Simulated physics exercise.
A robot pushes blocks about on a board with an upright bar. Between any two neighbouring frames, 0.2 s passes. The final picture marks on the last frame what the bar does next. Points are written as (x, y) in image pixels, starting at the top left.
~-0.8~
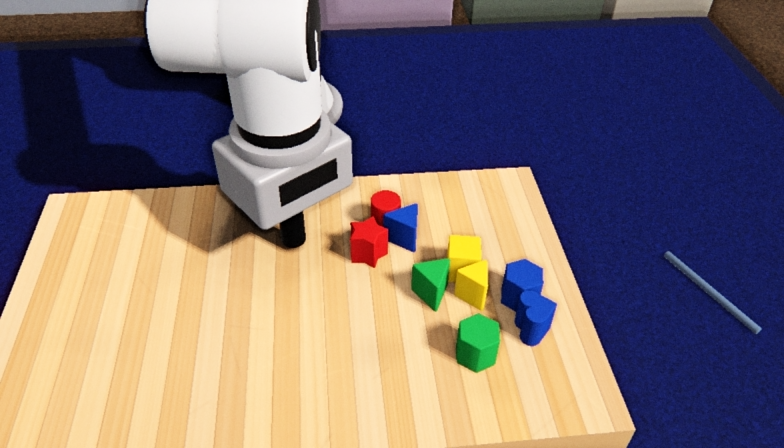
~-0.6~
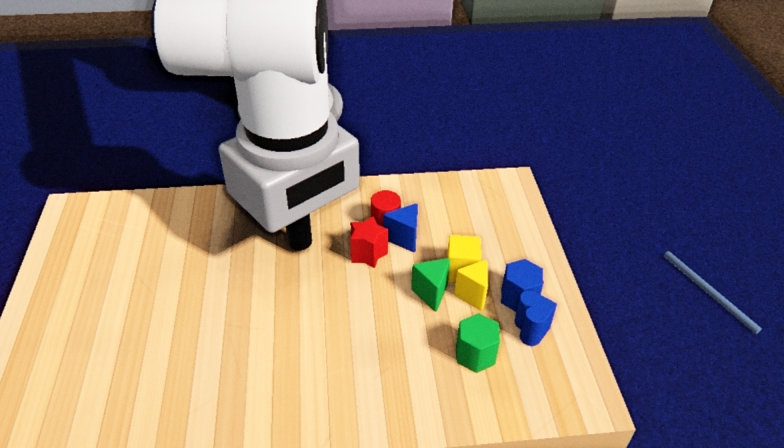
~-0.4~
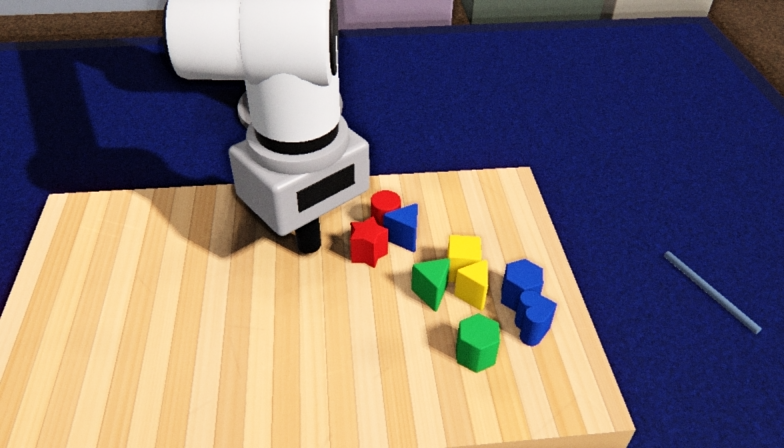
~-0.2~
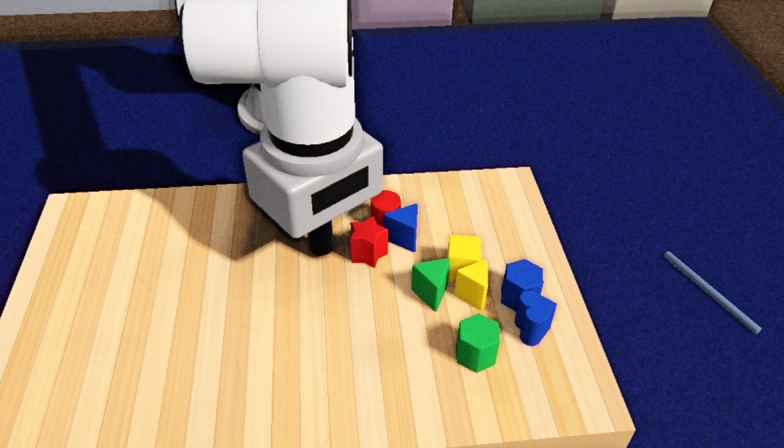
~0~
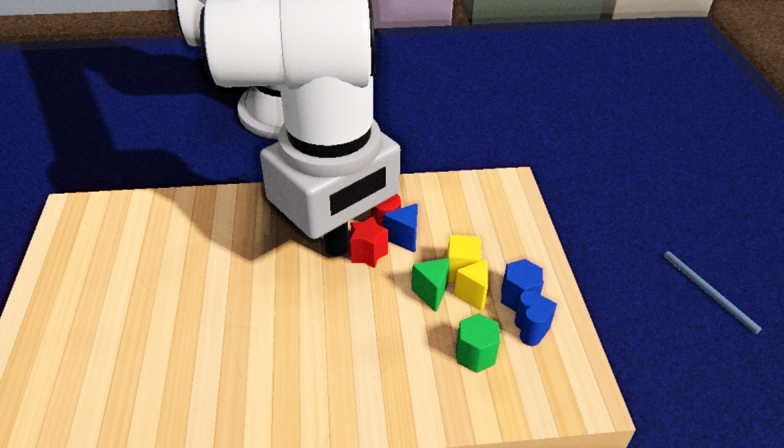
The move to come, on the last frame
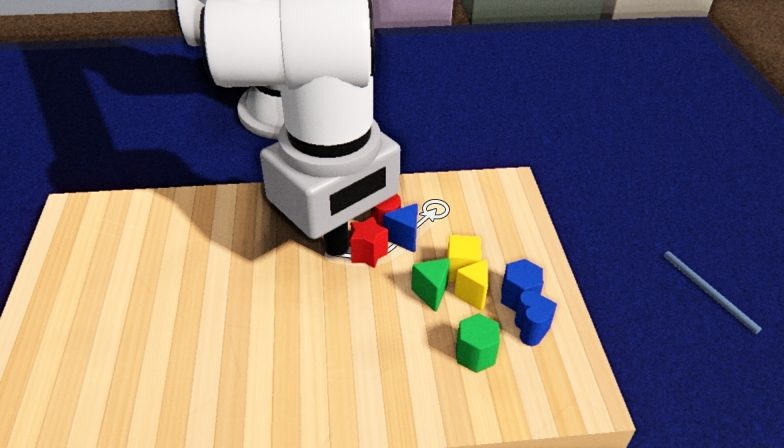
Robot arm moving its black bar slightly right across a wooden board toward a red star-shaped block, while the coloured blocks stay still.
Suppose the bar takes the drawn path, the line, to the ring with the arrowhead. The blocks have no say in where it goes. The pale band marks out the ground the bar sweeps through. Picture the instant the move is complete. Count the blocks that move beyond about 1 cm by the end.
My count: 2.
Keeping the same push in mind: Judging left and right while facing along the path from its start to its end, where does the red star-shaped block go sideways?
It gets pushed right.
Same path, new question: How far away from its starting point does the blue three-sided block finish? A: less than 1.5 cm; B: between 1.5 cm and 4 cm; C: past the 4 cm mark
C.
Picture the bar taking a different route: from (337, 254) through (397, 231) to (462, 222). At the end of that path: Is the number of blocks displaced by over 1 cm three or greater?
My answer is yes.
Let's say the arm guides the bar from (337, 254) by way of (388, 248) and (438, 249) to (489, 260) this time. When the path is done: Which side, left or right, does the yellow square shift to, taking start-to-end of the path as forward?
It shifts to the right.
The drawn path runs from (337, 254) through (381, 254) and (410, 232) to (436, 209).
The first path, step by step. One third of the way, bar at (381, 248); red star-shaped block at (408, 228); blue three-sided block at (421, 209).
Two thirds of the way, bar at (411, 225); red star-shaped block at (427, 223), turned 50° clockwise; blue three-sided block at (438, 201), turned 15° clockwise.
At the end, bar at (437, 203); red star-shaped block at (428, 223), turned 50° clockwise; red round block not moved; blue three-sided block at (458, 193), turned 95° clockwise.
